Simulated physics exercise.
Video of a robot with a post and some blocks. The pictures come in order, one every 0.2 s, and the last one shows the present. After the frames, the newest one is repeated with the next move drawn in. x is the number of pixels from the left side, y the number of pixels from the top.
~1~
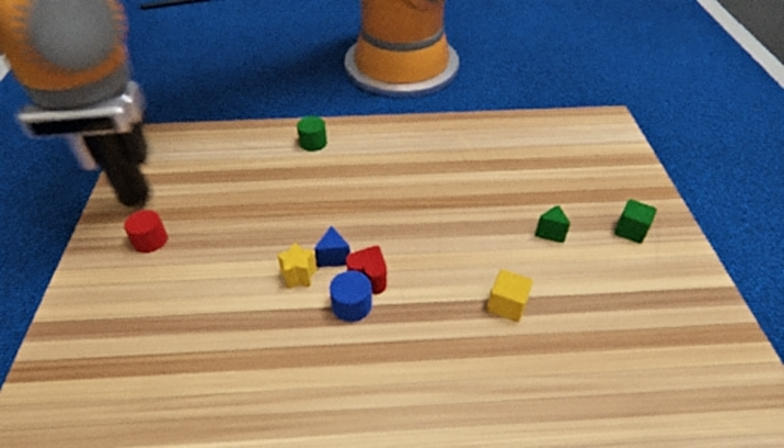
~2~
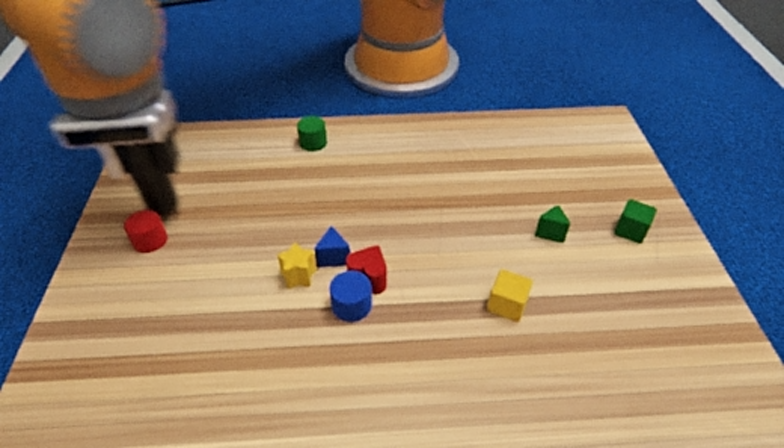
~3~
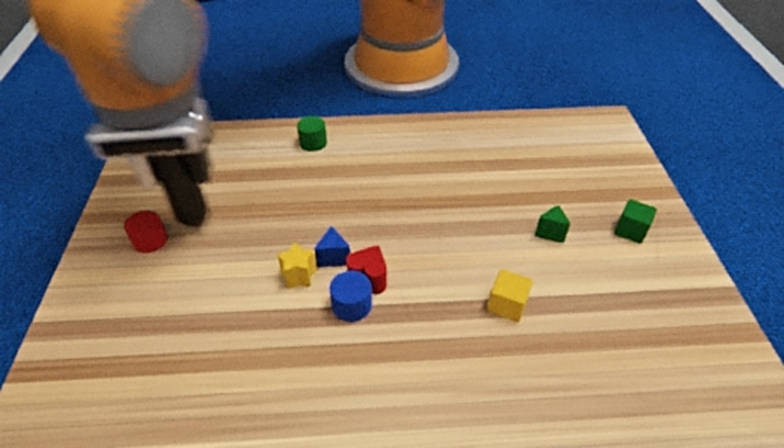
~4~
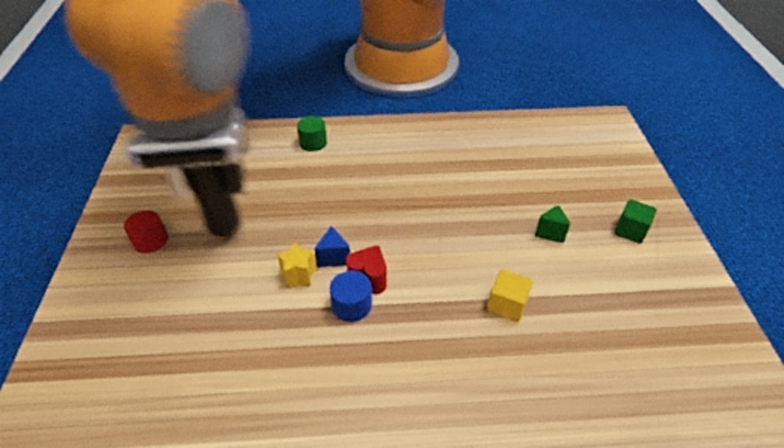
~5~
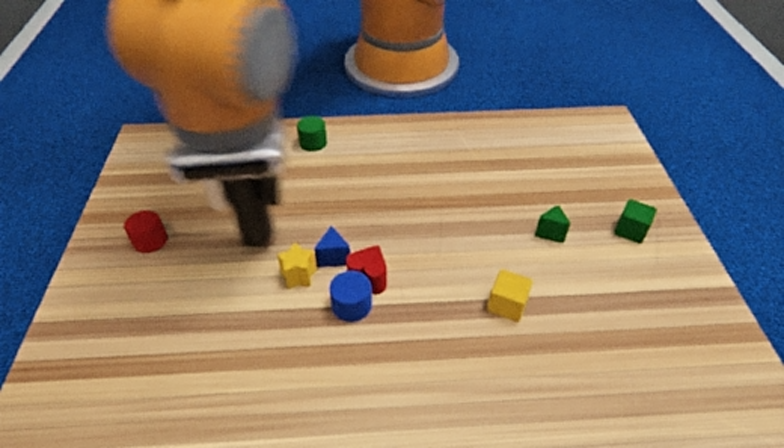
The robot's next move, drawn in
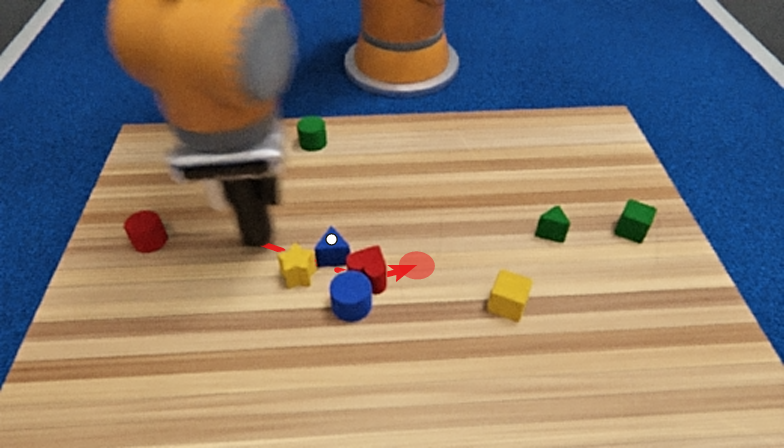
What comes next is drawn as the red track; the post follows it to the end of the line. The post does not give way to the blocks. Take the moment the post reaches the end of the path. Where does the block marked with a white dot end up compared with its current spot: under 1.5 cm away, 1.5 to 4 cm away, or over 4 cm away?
It ends over 4 cm away.
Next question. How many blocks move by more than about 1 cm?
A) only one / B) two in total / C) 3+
C: 3+.
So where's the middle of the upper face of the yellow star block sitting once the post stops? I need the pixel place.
Its top middle is near (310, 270).
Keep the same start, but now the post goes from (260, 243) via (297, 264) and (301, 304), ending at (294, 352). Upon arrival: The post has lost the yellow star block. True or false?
My answer: True.
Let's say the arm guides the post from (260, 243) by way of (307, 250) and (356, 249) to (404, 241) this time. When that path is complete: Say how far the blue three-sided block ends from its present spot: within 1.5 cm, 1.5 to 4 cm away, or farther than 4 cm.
It ends farther than 4 cm from its spot.
The line goes from (260, 243) via (309, 260) and (361, 275), ending at (417, 265); the dot is on the blue three-sided block.
The first path, step by step. One third of the way, post (309, 253); yellow star block (304, 266), turned 40° clockwise; blue three-sided block (336, 240), turned 20° anticlockwise.
Two thirds of the way, post (361, 268); yellow star block (310, 272), turned 75° clockwise; blue three-sided block (379, 238), turned 65° anticlockwise; red heart block (399, 266).
At the end, post (417, 258); yellow star block (310, 272), turned 75° clockwise; blue three-sided block (398, 228), turned 135° anticlockwise; blue round block unmoved; red heart block (444, 271), turned 55° clockwise.
